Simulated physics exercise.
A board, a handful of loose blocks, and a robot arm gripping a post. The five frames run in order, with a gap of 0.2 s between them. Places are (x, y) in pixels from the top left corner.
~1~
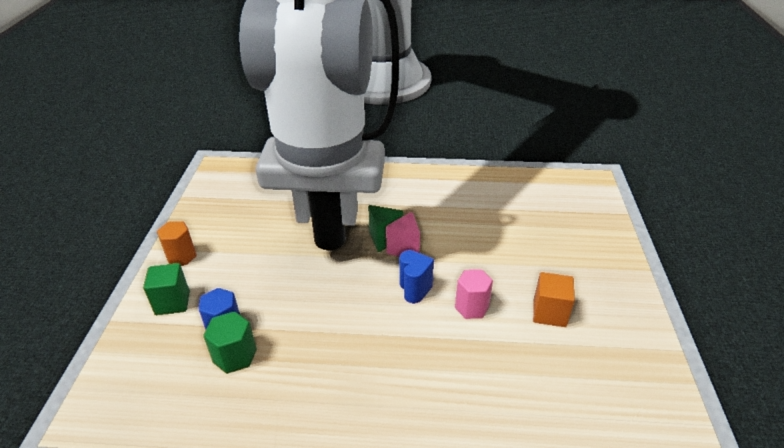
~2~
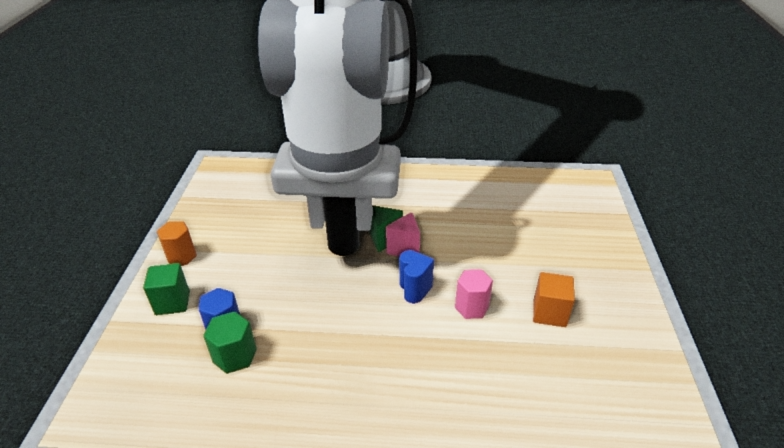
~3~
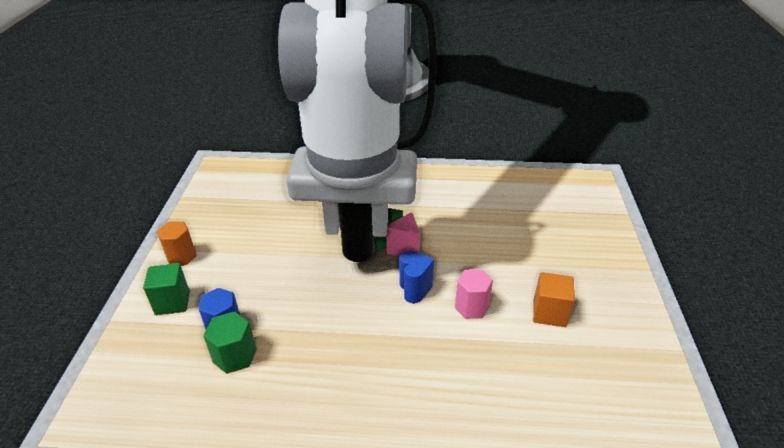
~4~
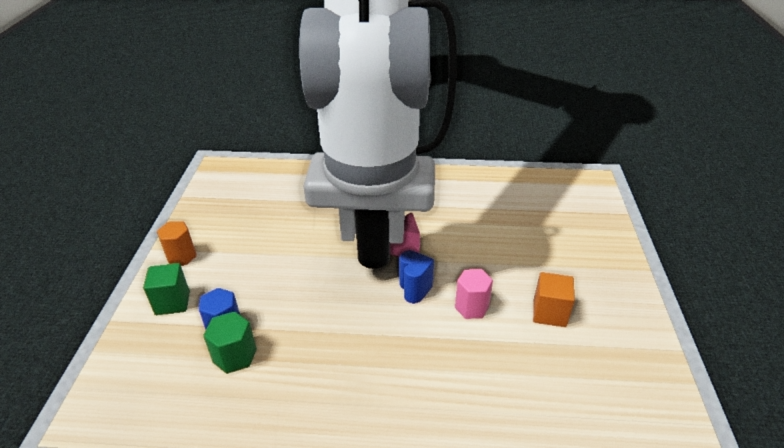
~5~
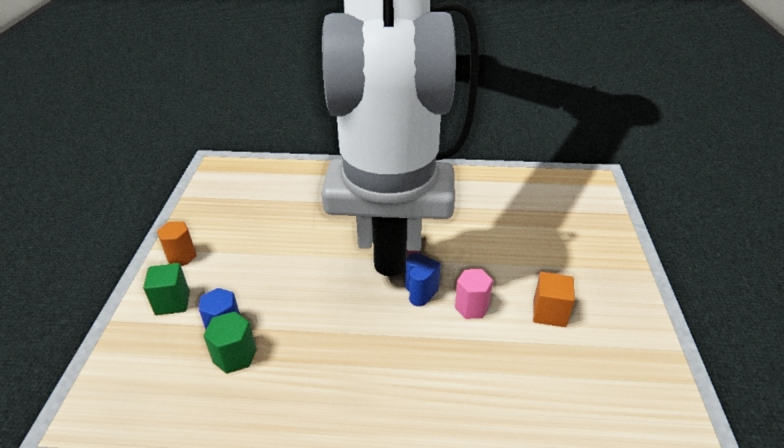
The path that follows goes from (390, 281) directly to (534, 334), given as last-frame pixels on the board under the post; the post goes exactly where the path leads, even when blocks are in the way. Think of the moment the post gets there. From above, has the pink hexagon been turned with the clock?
Short answer: No.
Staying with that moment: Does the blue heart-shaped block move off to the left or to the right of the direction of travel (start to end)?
It moves right.
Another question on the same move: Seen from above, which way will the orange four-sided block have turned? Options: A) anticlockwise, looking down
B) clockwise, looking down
That would be A.
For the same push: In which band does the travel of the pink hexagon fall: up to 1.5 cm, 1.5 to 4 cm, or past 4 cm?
Once the path ends, it will sit over 4 cm from where it is now.
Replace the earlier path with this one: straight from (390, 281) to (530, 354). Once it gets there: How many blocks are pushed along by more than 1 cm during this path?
The count will be 3 or more.
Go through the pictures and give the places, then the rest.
In the first frame, tip of the post (330, 240), middles of tops, pink triangular piece (406, 223), blue heart-shaped block (415, 262), pink hexagon (475, 279), orange four-sided block (557, 285).
In the second frame, post (344, 246), nothing pushed.
In the third frame, post (358, 251), nothing pushed.
In the fourth frame, post (374, 258), nothing pushed.
In the fifth frame, post (390, 265), pink triangular piece hidden, blue heart-shaped block (422, 265), pink hexagon (475, 279), orange four-sided block (557, 285).
What follows on the original path. One third of the way, post (437, 283); blue heart-shaped block (471, 284); pink hexagon (505, 289).
Two thirds of the way, post (486, 300); blue heart-shaped block (522, 304), turned 15° clockwise; pink hexagon (559, 313); orange four-sided block (571, 289), turned 55° anticlockwise.
At the end, post (538, 318); pink triangular piece unmoved; blue heart-shaped block (563, 328), turned 70° clockwise; pink hexagon (600, 339), turned 35° anticlockwise; orange four-sided block (572, 290), turned 55° anticlockwise.
